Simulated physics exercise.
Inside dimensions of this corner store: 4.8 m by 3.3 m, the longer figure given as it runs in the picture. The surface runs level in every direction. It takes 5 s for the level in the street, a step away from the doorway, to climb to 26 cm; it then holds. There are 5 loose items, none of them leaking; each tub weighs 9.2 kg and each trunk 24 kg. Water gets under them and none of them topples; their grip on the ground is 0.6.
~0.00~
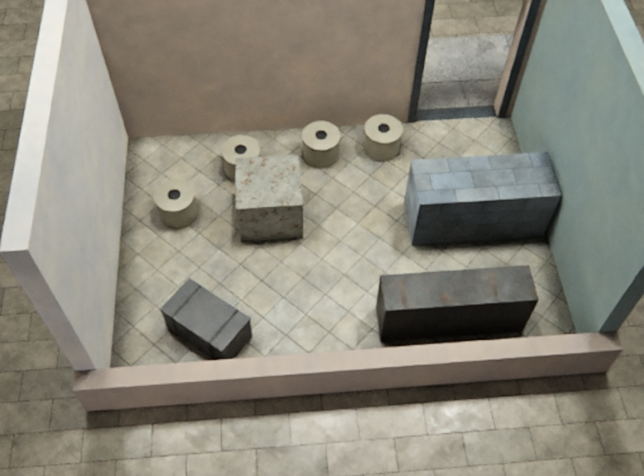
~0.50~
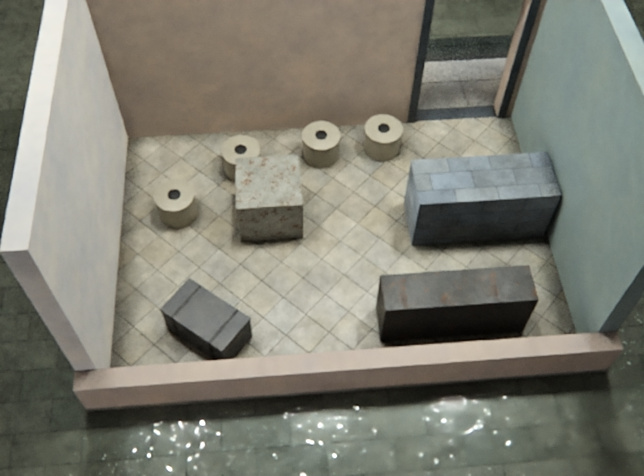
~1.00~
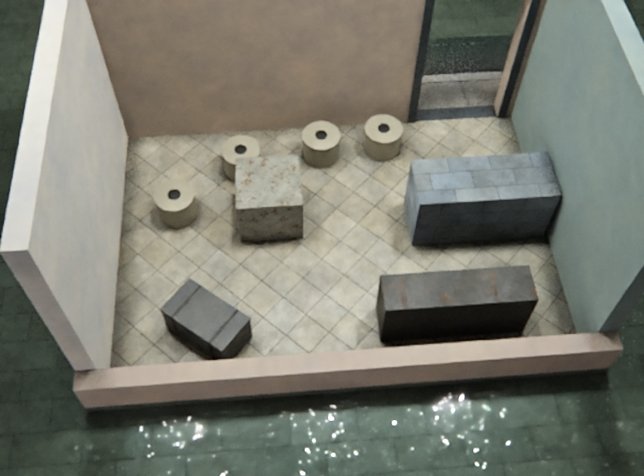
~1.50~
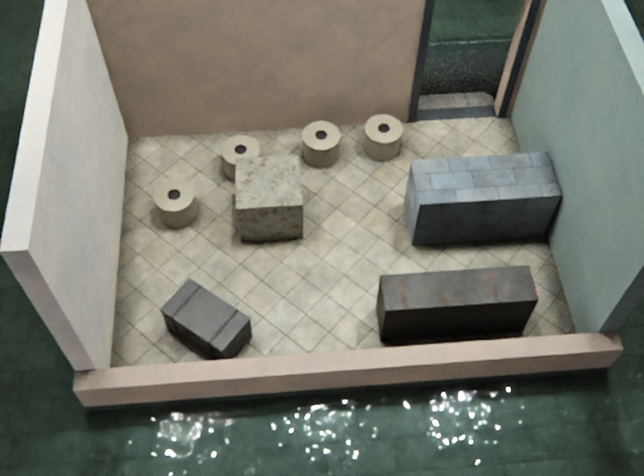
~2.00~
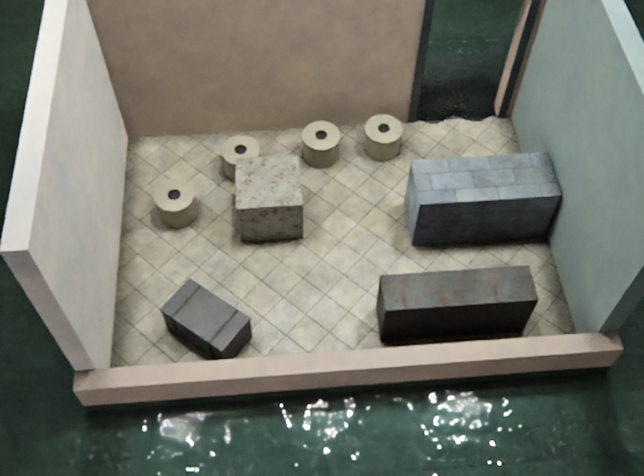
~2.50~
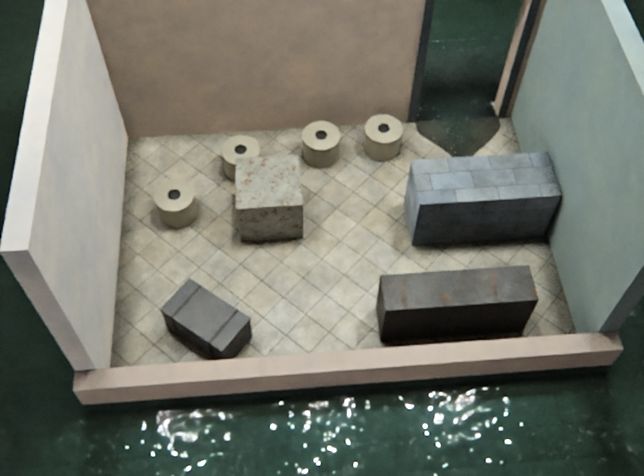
We see dark green water spread over the paving around a walled, tiled room holding blocks and round objects, rise in the doorway at the back, and finally wet a small patch of floor inside, while the objects stay still.
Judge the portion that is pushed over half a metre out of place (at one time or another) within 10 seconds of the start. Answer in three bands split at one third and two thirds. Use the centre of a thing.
One third to two thirds.
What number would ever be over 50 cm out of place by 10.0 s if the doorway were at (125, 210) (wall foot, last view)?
The count would be 4.
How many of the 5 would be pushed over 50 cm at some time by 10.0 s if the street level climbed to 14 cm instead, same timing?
0.
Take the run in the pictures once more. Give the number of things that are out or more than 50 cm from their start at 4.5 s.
The answer is 0.
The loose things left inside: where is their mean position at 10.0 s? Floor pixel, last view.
Near (219, 217).
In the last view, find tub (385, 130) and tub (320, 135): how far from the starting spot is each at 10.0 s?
Net displacement, in order: 20 cm; 150 cm.
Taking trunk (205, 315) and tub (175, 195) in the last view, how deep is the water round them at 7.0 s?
First about 2 cm, second about 1 cm.
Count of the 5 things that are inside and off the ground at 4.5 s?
Then: 0.
After 3.5 s 0 of 5 are over 50 cm from their spots; 0 afloat.
After 4.5 s 0 of 5 are over 50 cm from their spots; 0 afloat.
After 7.0 s 0 of 5 are over 50 cm from their spots; 2 afloat.
After 10.0 s 2 of 5 are over 50 cm from their spots, and 2 have been at some point; 5 afloat.
